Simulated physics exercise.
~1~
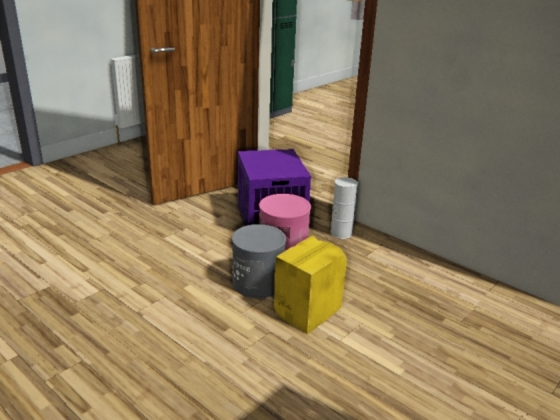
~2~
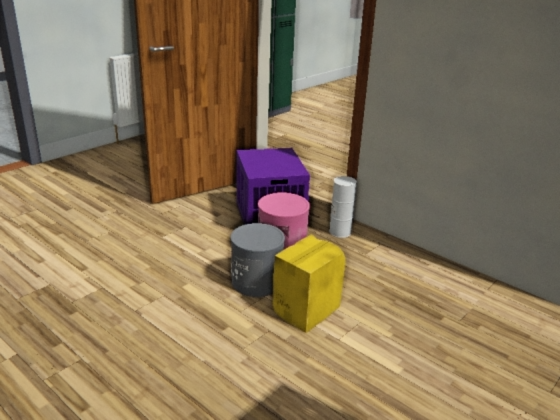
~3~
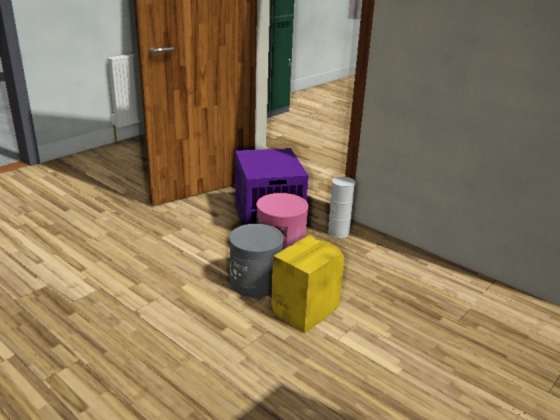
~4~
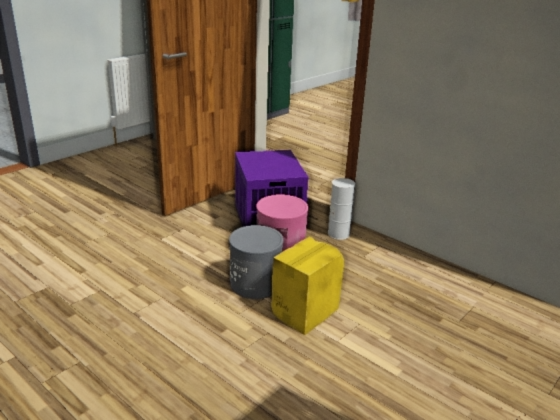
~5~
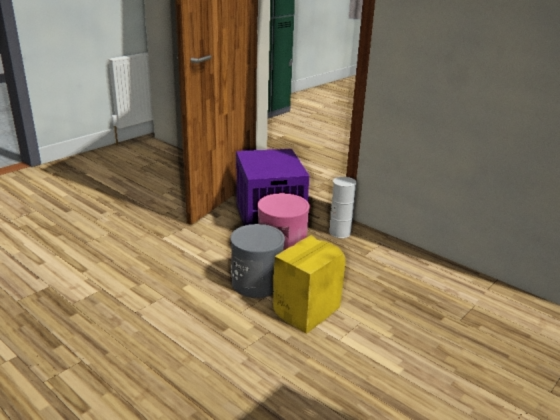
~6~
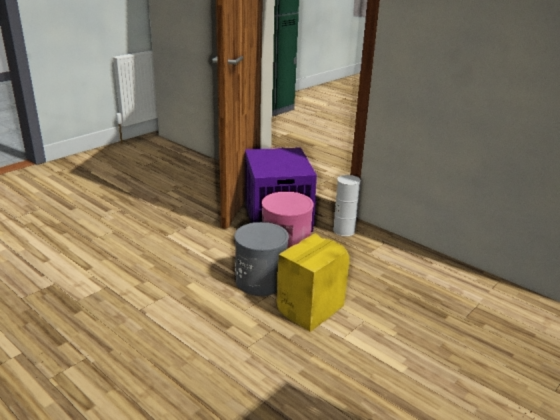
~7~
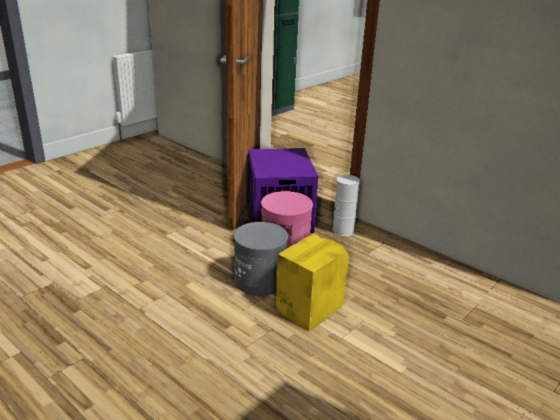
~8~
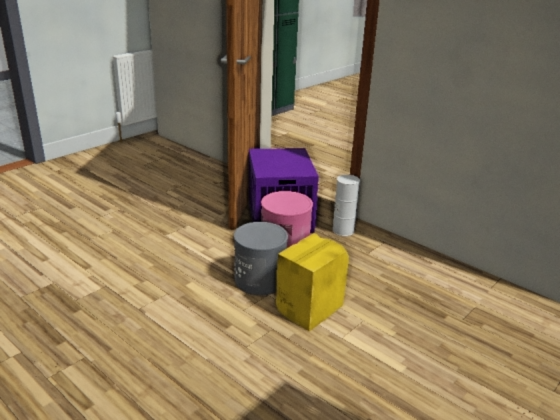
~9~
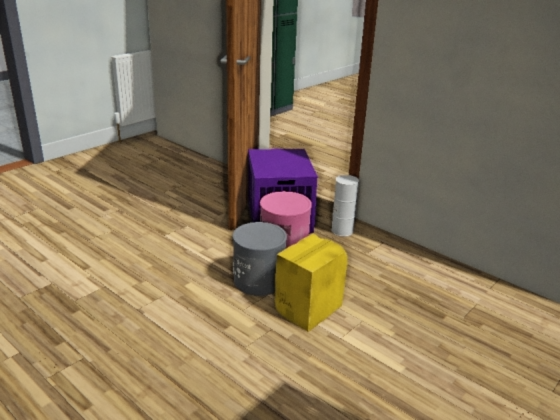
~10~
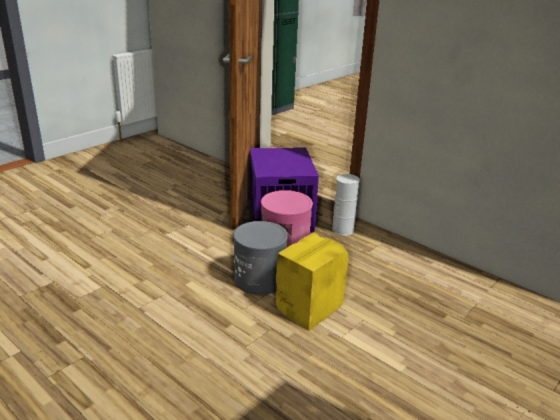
A wooden door swings toward the purple chest, nudges it slightly, and stops still partly open.
